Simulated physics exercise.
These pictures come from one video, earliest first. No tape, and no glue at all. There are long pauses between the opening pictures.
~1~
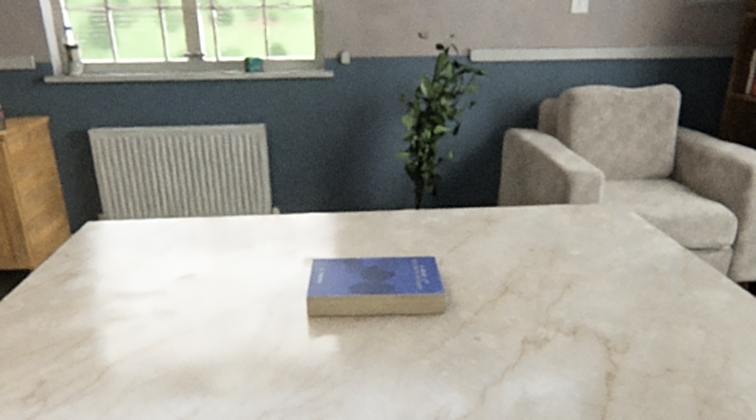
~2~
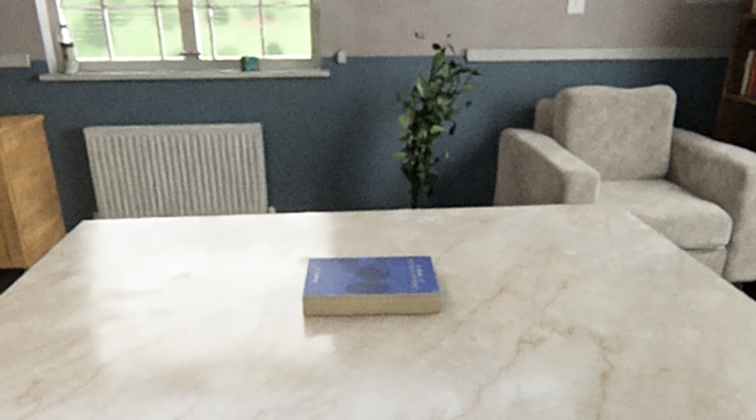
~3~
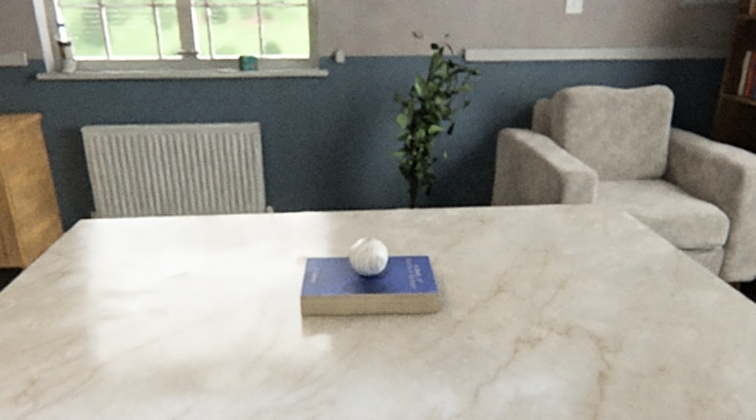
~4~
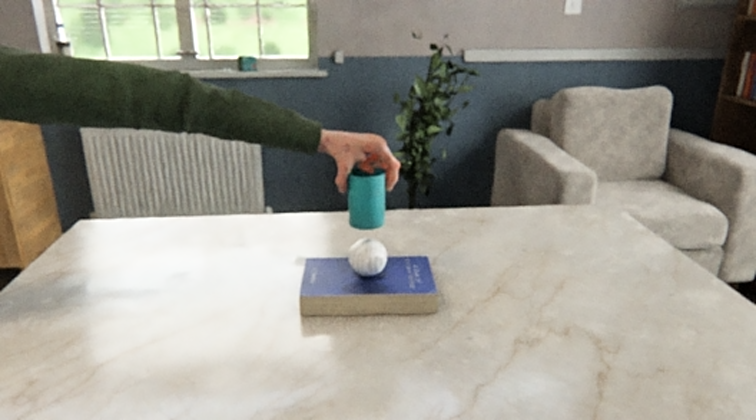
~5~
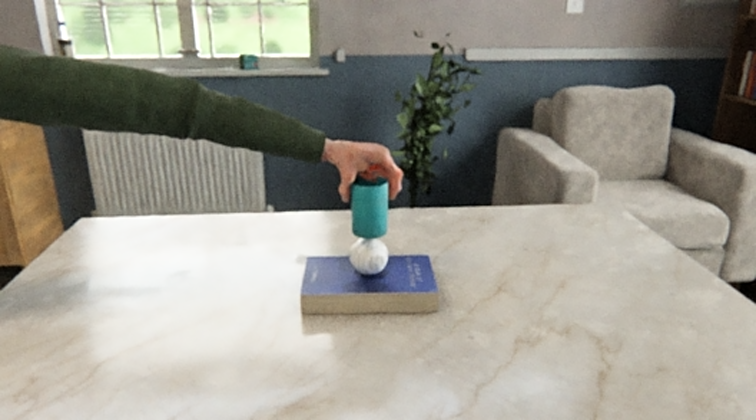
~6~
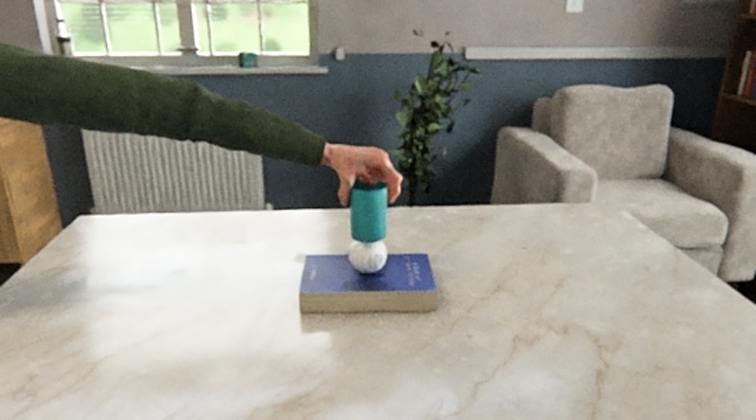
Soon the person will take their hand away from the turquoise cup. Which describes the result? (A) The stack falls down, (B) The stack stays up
The stack falls down.
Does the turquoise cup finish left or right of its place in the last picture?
Toward the right-hand side.
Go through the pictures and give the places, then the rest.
In the first frame, the last thing is not in view yet; blue book (375, 285).
In the second frame, the last thing is not in view yet; blue book (371, 284).
In the third frame, the last thing is not in view yet; blue book (369, 284).
The fourth frame shows coming down; turquoise cup (367, 198); blue book (368, 284).
The fifth frame shows coming down; turquoise cup (370, 207); blue book (369, 283).
The sixth frame shows set down, still held; turquoise cup (369, 211); blue book (368, 281).
Then, 0.70 s later than the last frame, turquoise cup now fallen.
Then, 0.80 s later than the last frame, things are still on the move.
When it is over, fallen, turquoise cup; the other 2 as before. End places, in pixels of the last picture, turquoise cup near (502, 263). The pile gives way.
